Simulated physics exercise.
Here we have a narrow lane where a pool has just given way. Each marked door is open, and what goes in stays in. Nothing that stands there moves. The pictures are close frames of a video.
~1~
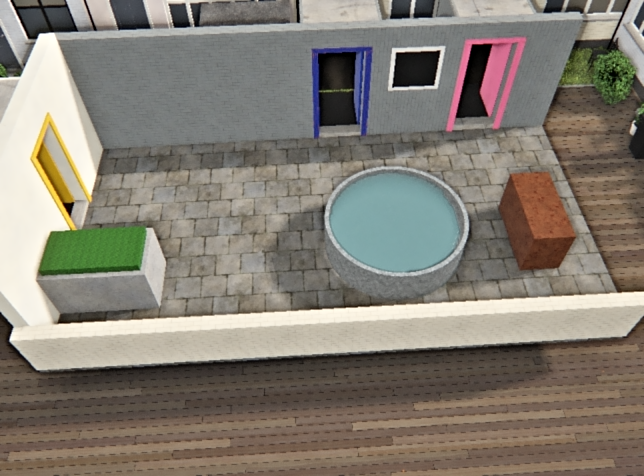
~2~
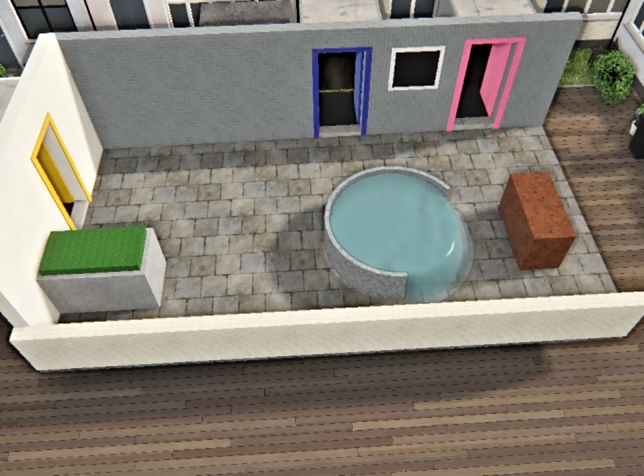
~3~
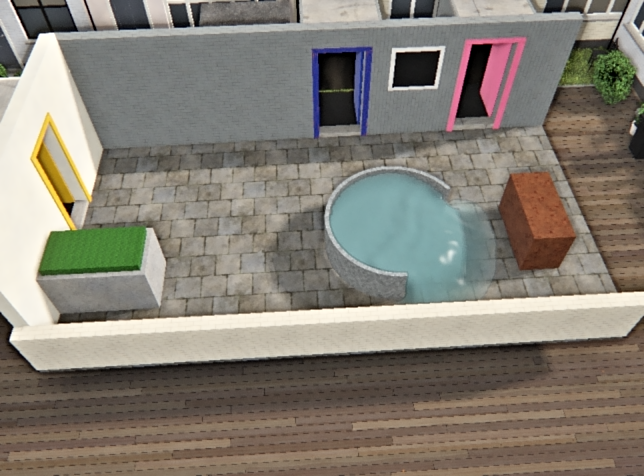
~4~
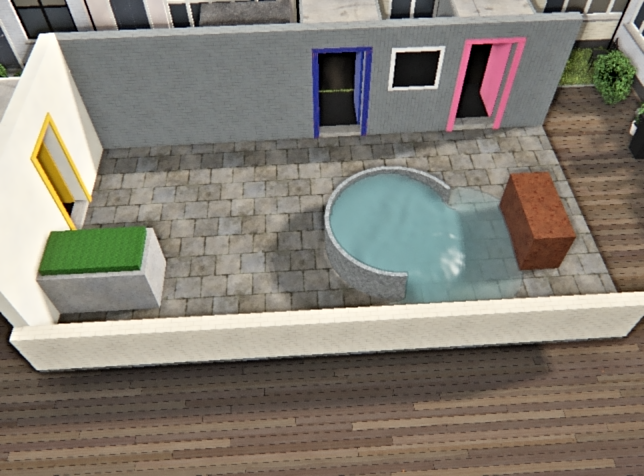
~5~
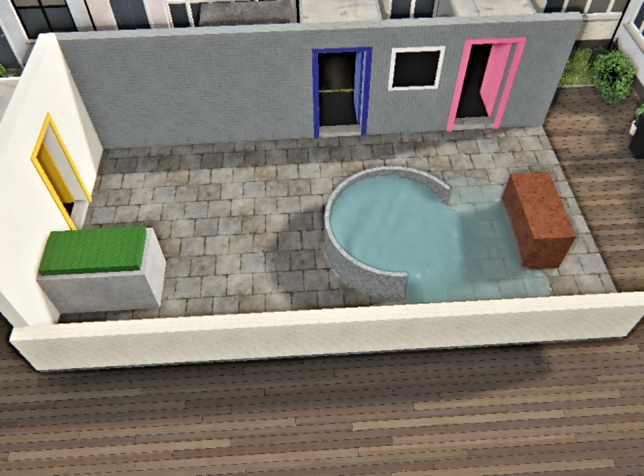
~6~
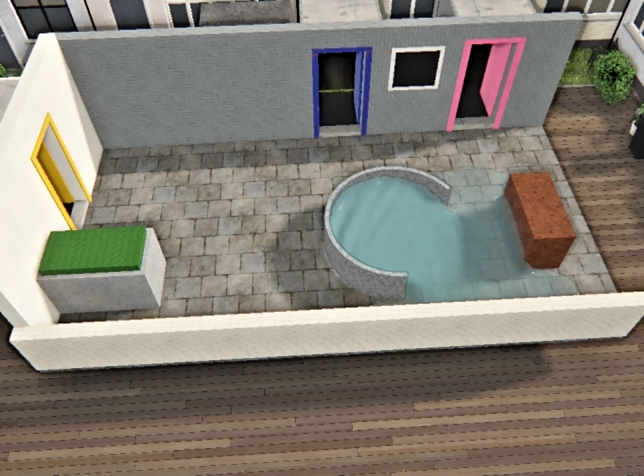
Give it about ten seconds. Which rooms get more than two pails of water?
One by one: The pink door holds within the limit; the yellow door holds within the limit; the blue door holds within the limit.
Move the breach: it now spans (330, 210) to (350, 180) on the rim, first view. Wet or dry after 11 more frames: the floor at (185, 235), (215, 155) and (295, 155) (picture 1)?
In that order: Awash, under water, under water.
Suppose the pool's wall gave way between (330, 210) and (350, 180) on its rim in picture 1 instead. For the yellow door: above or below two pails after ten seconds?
The yellow door lets more in.
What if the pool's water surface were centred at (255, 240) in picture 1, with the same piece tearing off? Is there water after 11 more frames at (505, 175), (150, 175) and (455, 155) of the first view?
In that order: Flooded, dry, flooded.
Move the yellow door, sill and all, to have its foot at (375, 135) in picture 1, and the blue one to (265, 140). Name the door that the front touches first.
The one in pink.
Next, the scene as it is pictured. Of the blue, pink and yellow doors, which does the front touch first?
First comes the door marked pink.
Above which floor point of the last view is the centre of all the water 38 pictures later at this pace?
At about (379, 232).
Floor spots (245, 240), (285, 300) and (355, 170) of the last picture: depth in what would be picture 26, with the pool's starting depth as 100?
About 2, 4 and 0 per cent.
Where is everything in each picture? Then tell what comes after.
In the first picture, still water in the round tank at (396, 220).
In the second picture, water pours out at (456, 257) and has run to a hidden place.
In the third picture, the front is at a hidden place, out from the gap at (456, 259).
In the fourth picture, the front is at (475, 193), out from the gap at (455, 260).
In the fifth picture, the front is at (494, 185), out from the gap at (455, 261).
In the sixth picture, water pours out at (455, 261) and has run to a hidden place.
A moment on, water covers 25 % of the floor; the pink door not reached, the yellow door not reached, the blue door not reached.
Next, water covers 35 % of the floor; the pink door wet at the sill, nothing in, the yellow door not reached, the blue door not reached.
Then, water covers 50 % of the floor; the pink door wet at the sill, nothing in, the yellow door not reached, the blue door wet at the sill, nothing in.
Later, water covers 70 % of the floor; the pink door wet at the sill, nothing in, the yellow door not reached, the blue door wet at the sill, nothing in.
In the end, water covers 90 % of the floor; the pink door wet at the sill, nothing in, the yellow door wet at the sill, nothing in, the blue door wet at the sill, nothing in.
